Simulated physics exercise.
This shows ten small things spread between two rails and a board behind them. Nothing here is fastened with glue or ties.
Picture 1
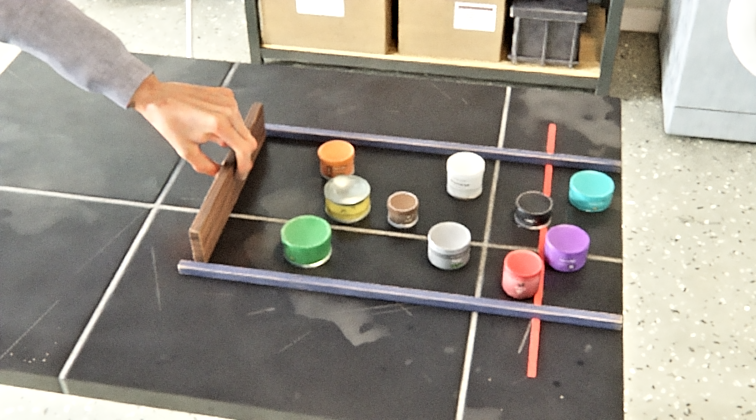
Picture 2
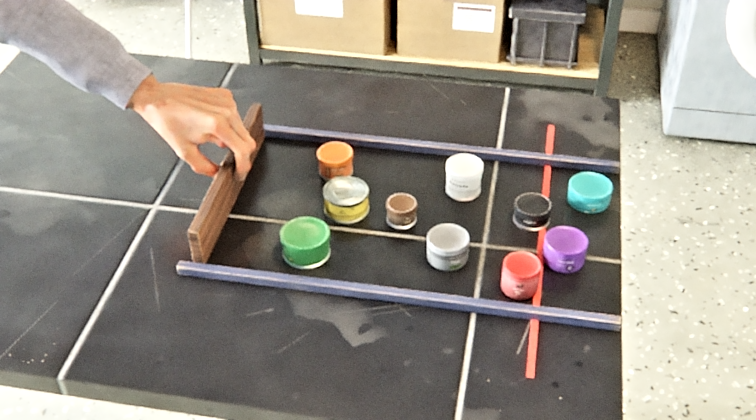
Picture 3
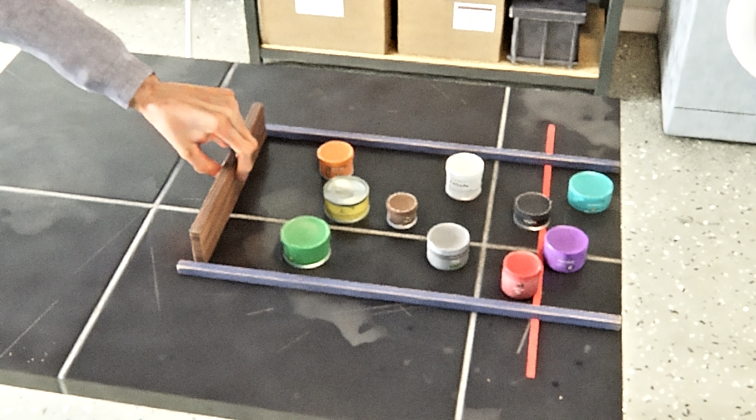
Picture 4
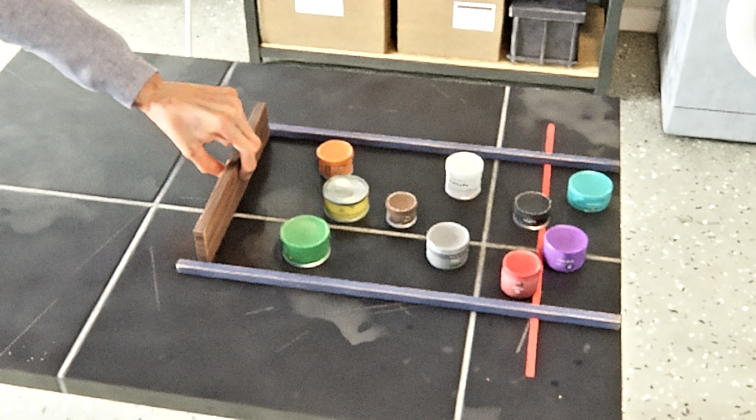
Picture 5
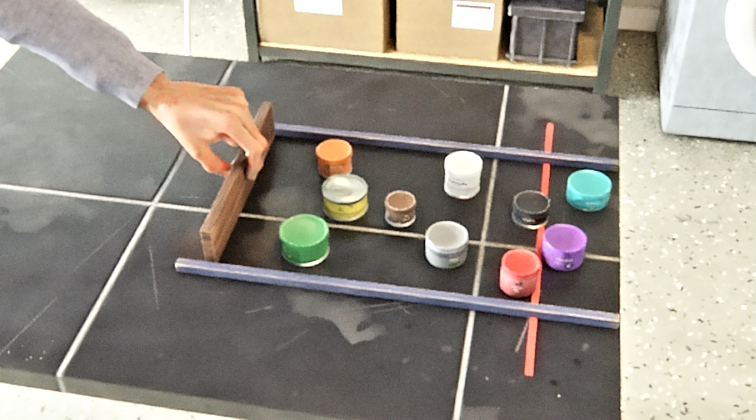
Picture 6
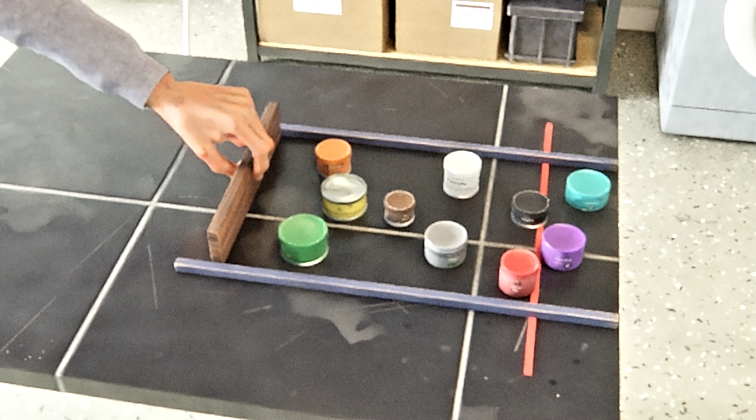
On a dark tiled surface, a hand slides a wooden board slightly right toward colourful tubs.
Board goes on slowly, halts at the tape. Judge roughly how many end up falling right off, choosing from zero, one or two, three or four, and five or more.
It is one or two.
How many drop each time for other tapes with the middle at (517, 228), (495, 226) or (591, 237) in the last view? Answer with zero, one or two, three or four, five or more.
First zero, next no fall at all, finally at least five.
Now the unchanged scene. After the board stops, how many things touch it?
Tally at the end: 3.
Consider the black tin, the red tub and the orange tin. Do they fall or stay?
At the end the black tin is still there, the red tub is still there and the orange tin is still there.
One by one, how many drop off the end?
It comes to 2.
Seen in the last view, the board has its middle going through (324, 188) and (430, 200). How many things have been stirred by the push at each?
By the first moment it's 3, by the second it's 6.
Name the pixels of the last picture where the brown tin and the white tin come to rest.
The first sits around (598, 240), while the other sits around (597, 188).
Soon after, none off yet; turquoise tub at rest near (587, 190); purple tub at rest near (563, 247); black tin at rest near (530, 209).
By the end, the number that fall off is one or two; fallen, purple tub and turquoise tub.
